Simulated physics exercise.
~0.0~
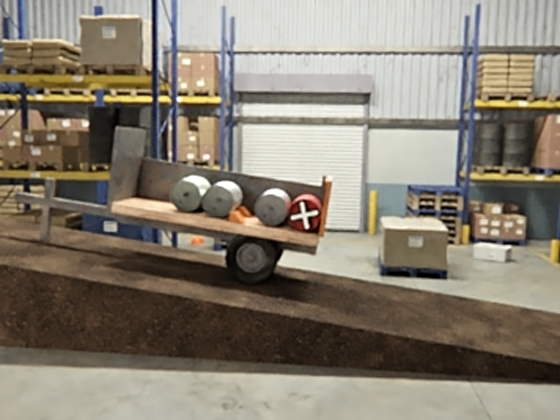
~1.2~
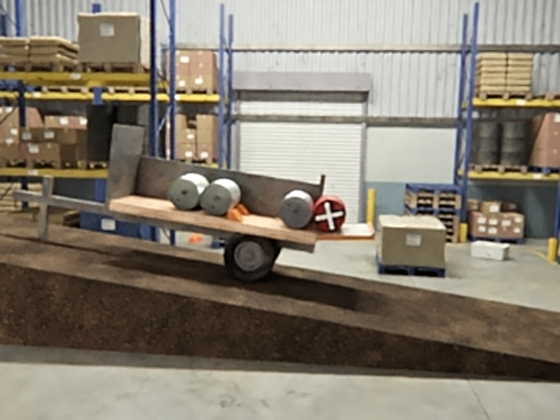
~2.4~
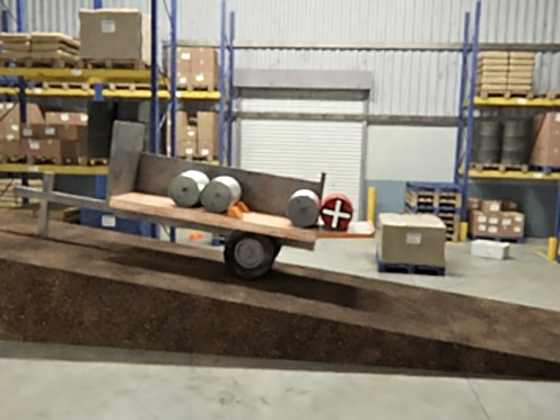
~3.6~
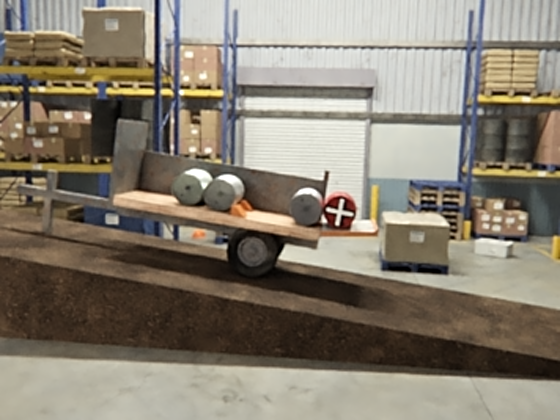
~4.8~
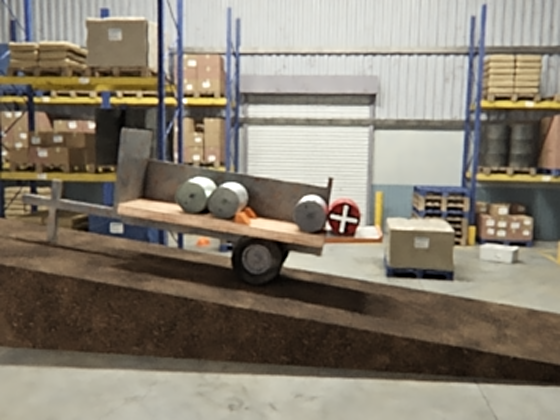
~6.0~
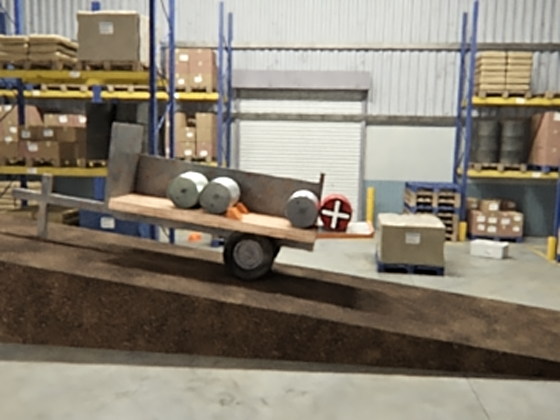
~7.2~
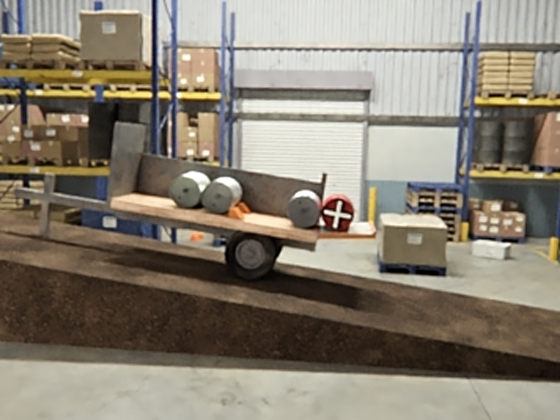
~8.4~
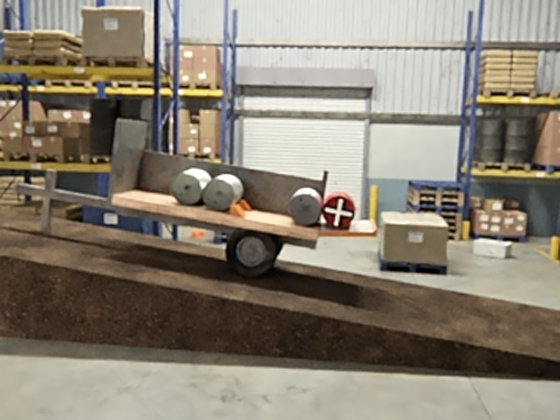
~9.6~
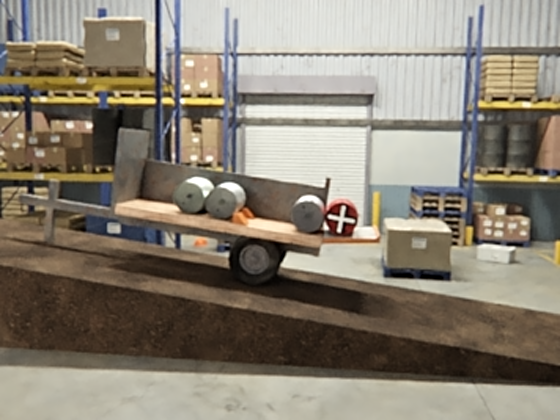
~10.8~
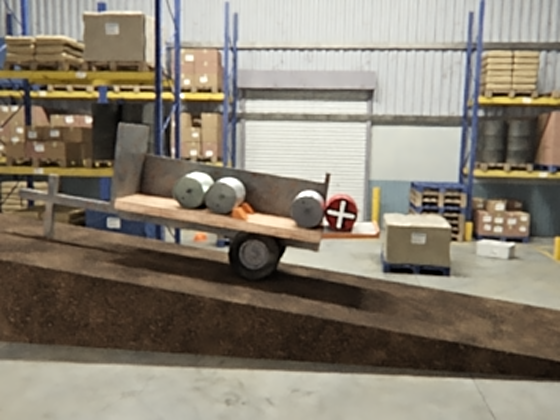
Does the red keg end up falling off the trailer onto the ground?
No, it rolls out onto the lowered tailgate and comes to rest there, still aboard the trailer.
